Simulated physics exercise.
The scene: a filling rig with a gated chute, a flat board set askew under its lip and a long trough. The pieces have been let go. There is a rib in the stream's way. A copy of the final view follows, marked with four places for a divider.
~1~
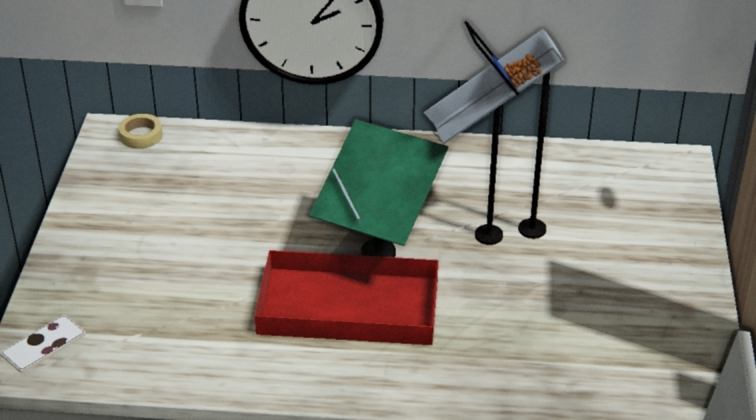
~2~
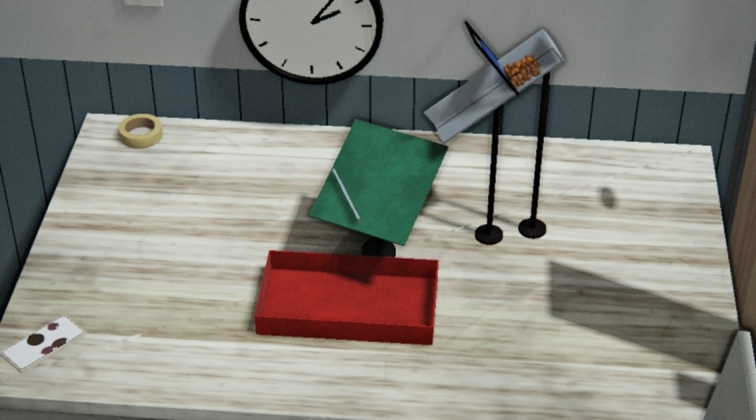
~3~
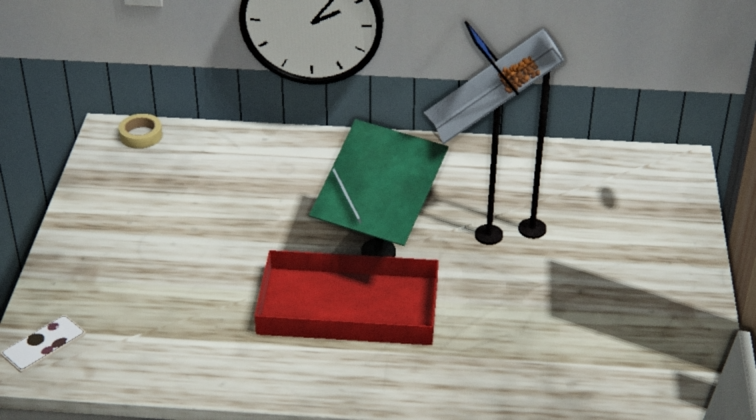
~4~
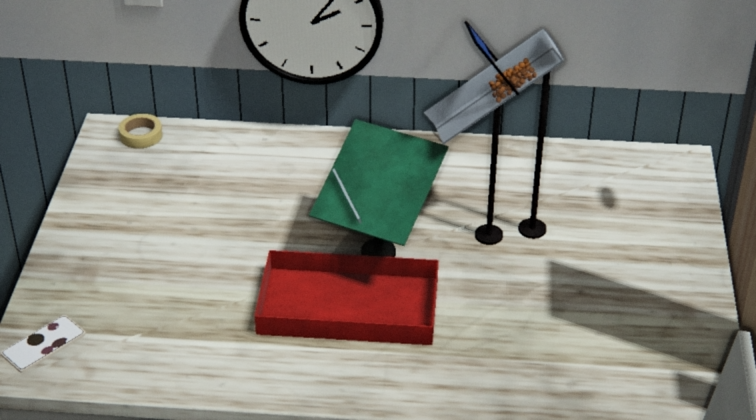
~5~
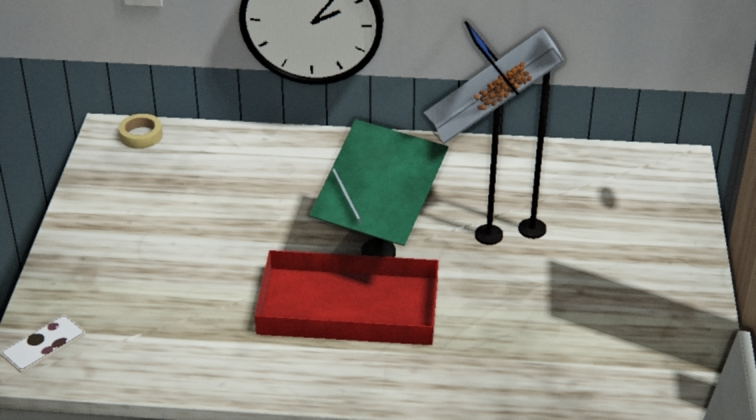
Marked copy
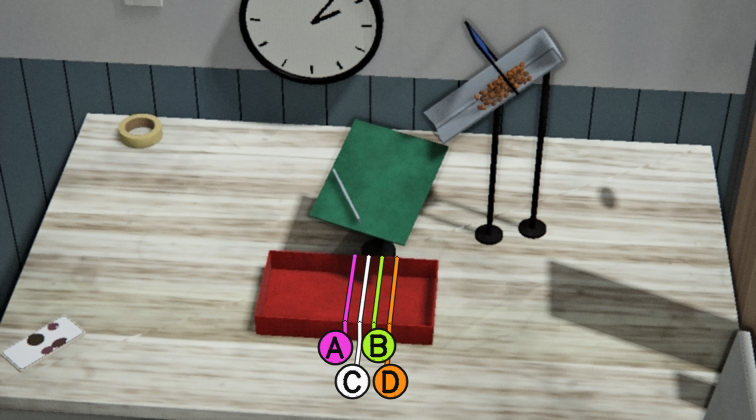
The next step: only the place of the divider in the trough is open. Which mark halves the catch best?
Use line C.
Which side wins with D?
The left side.
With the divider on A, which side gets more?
Right.
On the marked copy, line A crosses the front rim at (345, 321); line B crosses the front rim at (373, 323); line C crosses the front rim at (359, 322); line D crosses the front rim at (389, 324).
Choosing A, of what is caught, a small part on the left of the divider, most on the right.
Choosing B, of what is caught, nearly all on the left of the divider, a small part on the right.
Choosing C, of what is caught, most on the left of the divider, about a quarter on the right.
Choosing D, of what is caught, nearly all on the left of the divider, a stray few on the right.
